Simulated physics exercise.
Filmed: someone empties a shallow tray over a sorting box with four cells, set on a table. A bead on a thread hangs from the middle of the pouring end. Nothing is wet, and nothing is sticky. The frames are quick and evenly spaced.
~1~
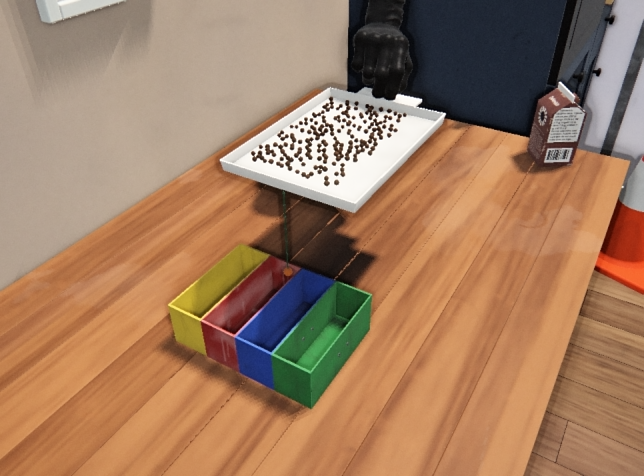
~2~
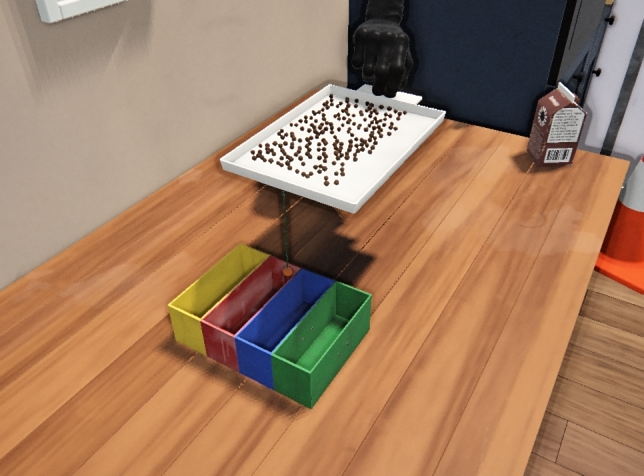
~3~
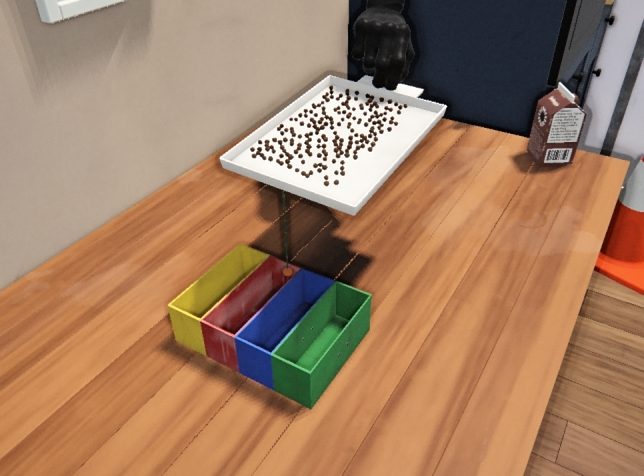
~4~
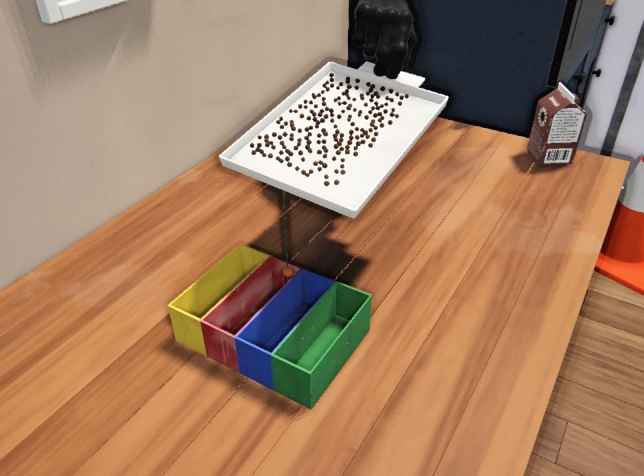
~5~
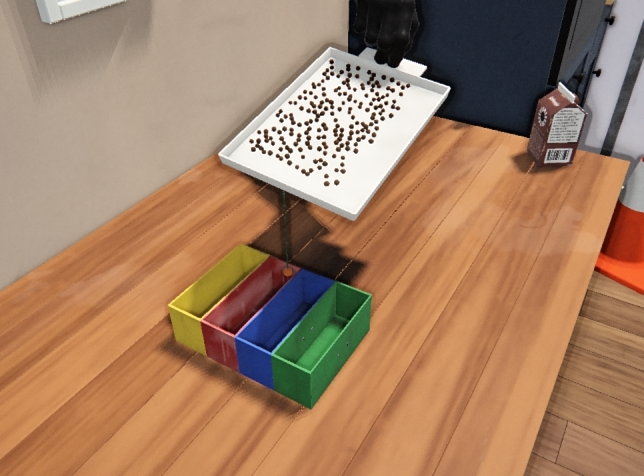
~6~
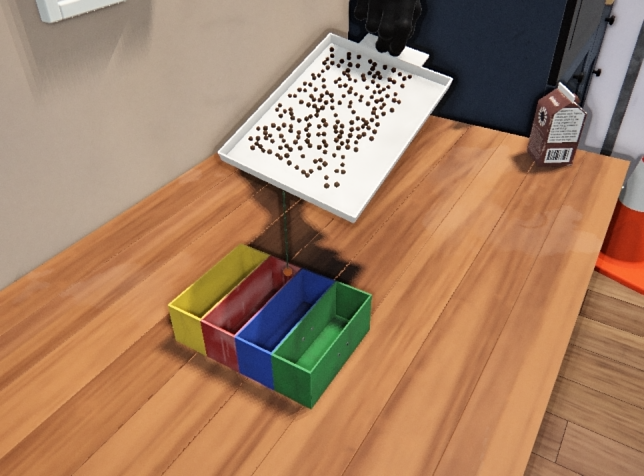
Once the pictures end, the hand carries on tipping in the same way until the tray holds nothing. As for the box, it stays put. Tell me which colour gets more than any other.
The green one gets the most.
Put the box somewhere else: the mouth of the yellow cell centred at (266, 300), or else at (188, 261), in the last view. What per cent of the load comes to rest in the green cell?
Roughly 10% first, roughly 0% second.
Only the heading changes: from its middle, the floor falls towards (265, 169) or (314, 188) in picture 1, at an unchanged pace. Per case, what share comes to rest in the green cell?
Close to 0 percent first and close to 40 percent second.
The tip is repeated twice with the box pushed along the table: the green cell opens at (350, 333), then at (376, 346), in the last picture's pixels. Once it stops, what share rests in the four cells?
Roughly 90% on the first try and 90% on the second.
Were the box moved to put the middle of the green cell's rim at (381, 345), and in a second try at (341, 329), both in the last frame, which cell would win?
First: The cell in blue. Second: Green.
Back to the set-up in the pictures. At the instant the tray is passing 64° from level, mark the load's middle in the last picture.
Centre estimate: (341, 209).
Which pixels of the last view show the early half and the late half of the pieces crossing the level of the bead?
Close to (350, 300), then close to (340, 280).
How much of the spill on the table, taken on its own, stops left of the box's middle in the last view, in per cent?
Estimate: Roughly 0 %.
Shortly afterwards, tray tipped steeply; the bulk on the tray; only a few in the green cell; near a quarter falling or outside the box.
Next, tray tipped past a quarter turn; near a third on the tray; near a quarter in the green cell; near a third falling or outside the box.
Some moments later, tray tipped past a quarter turn; near two thirds in the green cell; a little in the blue cell; near a quarter falling or outside the box.
In the end, tray tipped past a quarter turn; near two thirds in the green cell; a little in the blue cell; none at all in the red cell; none at all in the yellow cell; near a quarter outside the box.
